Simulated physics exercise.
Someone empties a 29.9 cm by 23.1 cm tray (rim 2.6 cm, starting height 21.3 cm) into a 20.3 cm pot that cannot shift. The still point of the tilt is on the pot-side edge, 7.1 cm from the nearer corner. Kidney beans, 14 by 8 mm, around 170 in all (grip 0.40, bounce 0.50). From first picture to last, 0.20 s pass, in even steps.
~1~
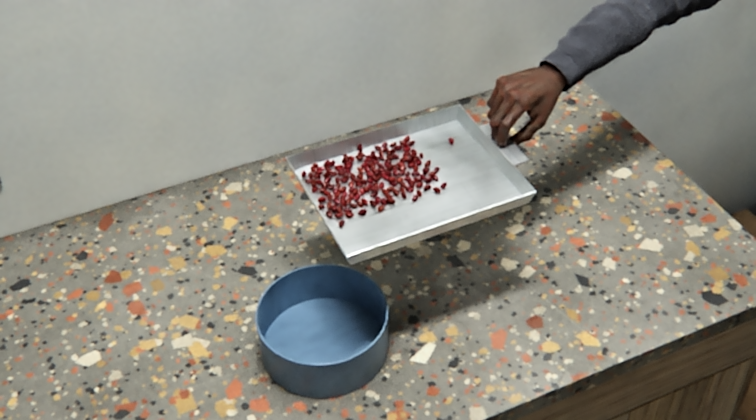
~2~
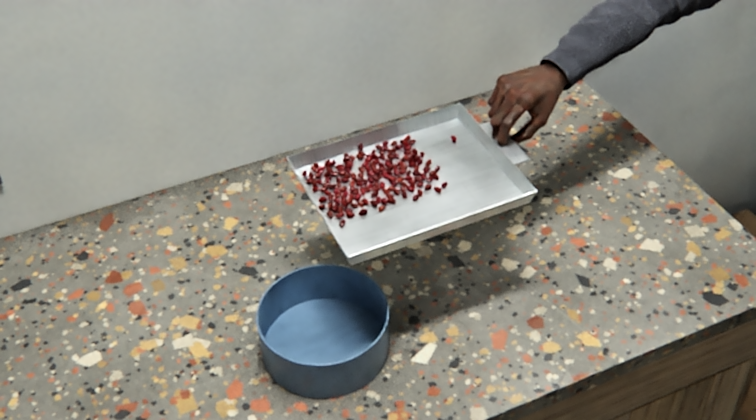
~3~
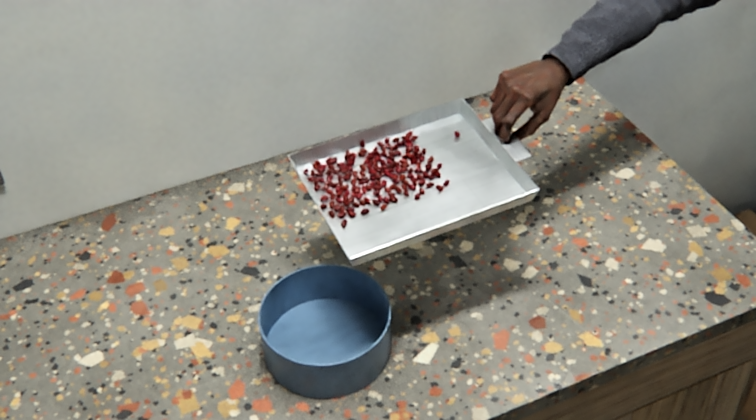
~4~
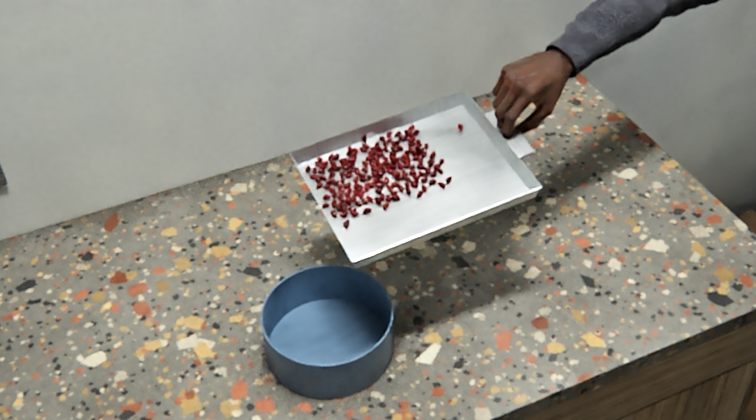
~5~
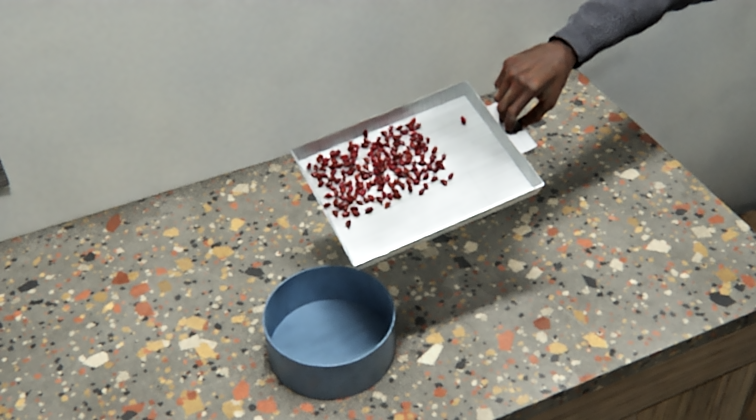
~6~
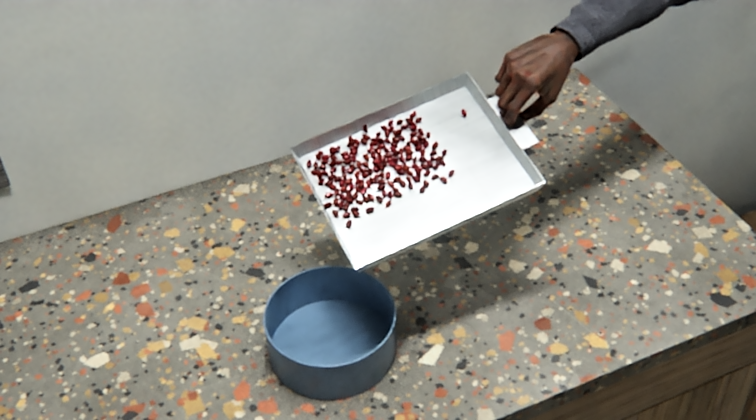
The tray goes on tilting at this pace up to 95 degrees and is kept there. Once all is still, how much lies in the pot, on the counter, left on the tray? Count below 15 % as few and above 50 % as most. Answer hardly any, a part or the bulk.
Pot: The bulk, counter: Hardly any, tray: Hardly any.
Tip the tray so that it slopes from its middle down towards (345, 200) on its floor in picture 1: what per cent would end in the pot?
Some 30 per cent.
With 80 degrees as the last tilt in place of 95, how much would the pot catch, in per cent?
Then about 80 per cent.
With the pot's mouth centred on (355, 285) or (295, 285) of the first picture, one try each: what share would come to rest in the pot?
About 60 and 5 per cent.
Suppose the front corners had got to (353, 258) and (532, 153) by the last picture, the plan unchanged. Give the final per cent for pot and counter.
Pot 75, counter 25.
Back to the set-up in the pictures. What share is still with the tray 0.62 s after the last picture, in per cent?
Roughly 55 per cent.
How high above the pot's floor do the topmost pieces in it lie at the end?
Roughly 2.0 cm.
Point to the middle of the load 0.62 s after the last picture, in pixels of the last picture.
At about (364, 284).
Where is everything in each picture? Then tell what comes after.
In the first frame, tray tilt 0 degrees, front corners at (350, 252) and (530, 190); middle of the pieces at (375, 179); pot at (322, 312).
In the second frame, tray tilt 1 degrees, front corners at (350, 252) and (531, 189); middle of the pieces at (375, 178).
In the third frame, tray tilt 3 degrees, front corners at (352, 254) and (533, 188); middle of the pieces at (377, 176).
In the fourth frame, tray tilt 7 degrees, front corners at (355, 257) and (536, 185), lowest corner left front; middle of the pieces at (379, 173).
In the fifth frame, tray tilt 11 degrees, front corners at (356, 260) and (538, 183), lowest corner left front; middle of the pieces at (381, 170).
In the sixth frame, tray tilt 15 degrees, front corners at (357, 263) and (539, 180), lowest corner left front; middle of the pieces at (381, 167); pot at (330, 314).
Then, 0.37 s after the last picture, tilt 54 degrees; the tray holds 100 %, the pot 0 %.
Then, 0.62 s after the last picture, tilt 80 degrees; the tray holds 55 %, the pot 20 %.
Then, 0.97 s after the last picture, tilt 95 degrees; the tray holds 5 %, the pot 85 %.
In the end, pot 95 %, counter 5 %, tray 0 %.
